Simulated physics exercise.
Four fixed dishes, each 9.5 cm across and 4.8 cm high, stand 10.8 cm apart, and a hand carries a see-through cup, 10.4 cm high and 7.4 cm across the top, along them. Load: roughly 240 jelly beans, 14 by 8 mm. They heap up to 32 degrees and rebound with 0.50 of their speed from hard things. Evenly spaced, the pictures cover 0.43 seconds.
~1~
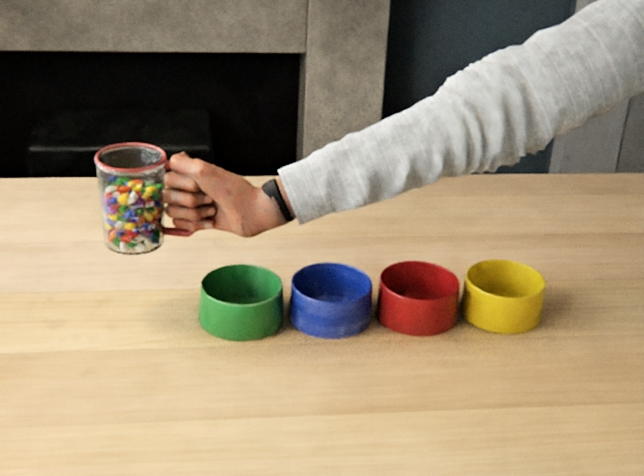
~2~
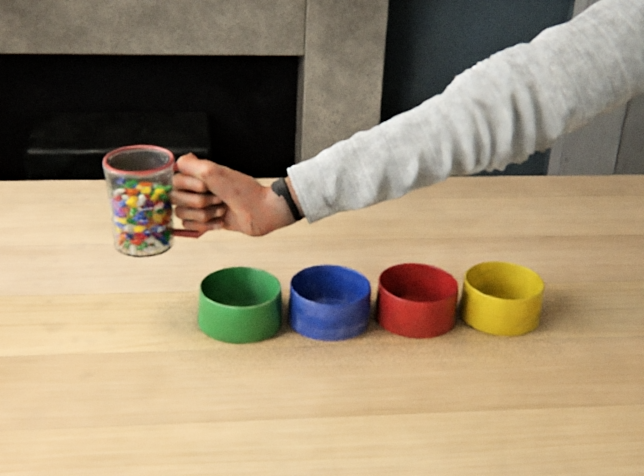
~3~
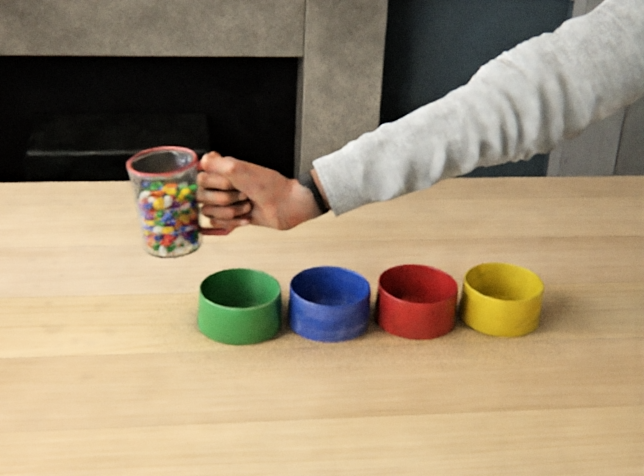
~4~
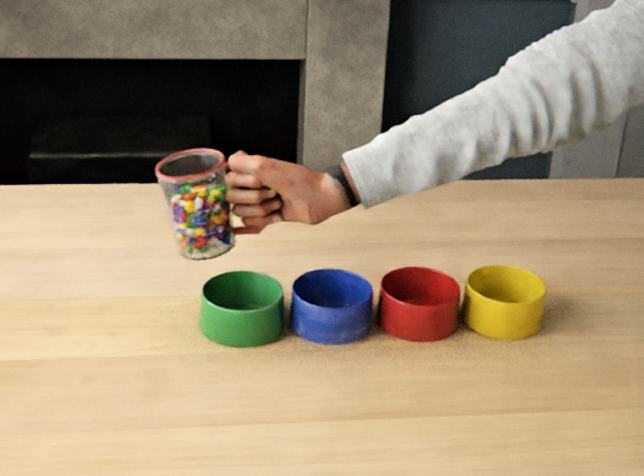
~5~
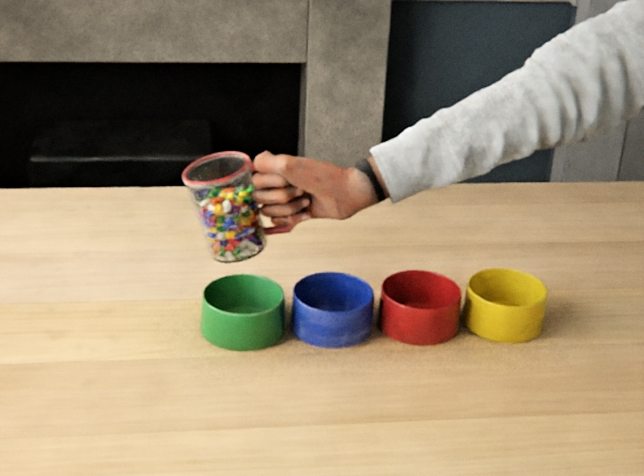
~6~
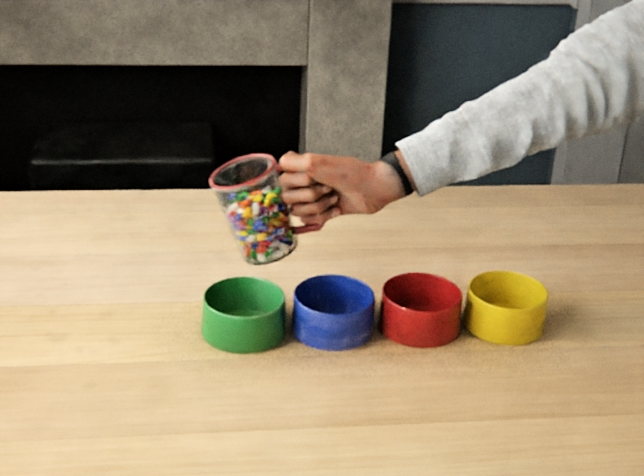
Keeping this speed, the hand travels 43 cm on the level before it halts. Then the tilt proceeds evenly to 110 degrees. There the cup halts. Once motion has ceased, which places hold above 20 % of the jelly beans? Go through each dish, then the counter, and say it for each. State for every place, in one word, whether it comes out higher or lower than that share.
Red: Higher, blue: Lower, green: Lower, yellow: Lower, counter: Lower.
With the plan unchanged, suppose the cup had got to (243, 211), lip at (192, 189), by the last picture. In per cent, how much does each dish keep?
Red: 100 / blue: 0 / green: 0 / yellow: 0.
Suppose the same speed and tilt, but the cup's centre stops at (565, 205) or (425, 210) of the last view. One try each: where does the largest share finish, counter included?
Largest portions, in order: Yellow and blue.
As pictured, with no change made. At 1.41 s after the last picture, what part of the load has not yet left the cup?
100 %.
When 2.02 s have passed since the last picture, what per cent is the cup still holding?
About 55 percent.
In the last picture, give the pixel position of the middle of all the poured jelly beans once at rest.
Somewhere around (423, 308) in the final frame.
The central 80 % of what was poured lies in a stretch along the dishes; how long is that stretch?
5 centimetres.
Then, 0.85 s after the last picture, tilt 61 degrees; cup holds 100 %.
Then, 1.41 s after the last picture, tilt 90 degrees; cup holds 100 %.
Then, 2.02 s after the last picture, tilt 110 degrees; cup holds 55 %, red 35 %.
In the end, red 100 %, blue 0 %, green 0 %, yellow 0 %, counter 0 %.
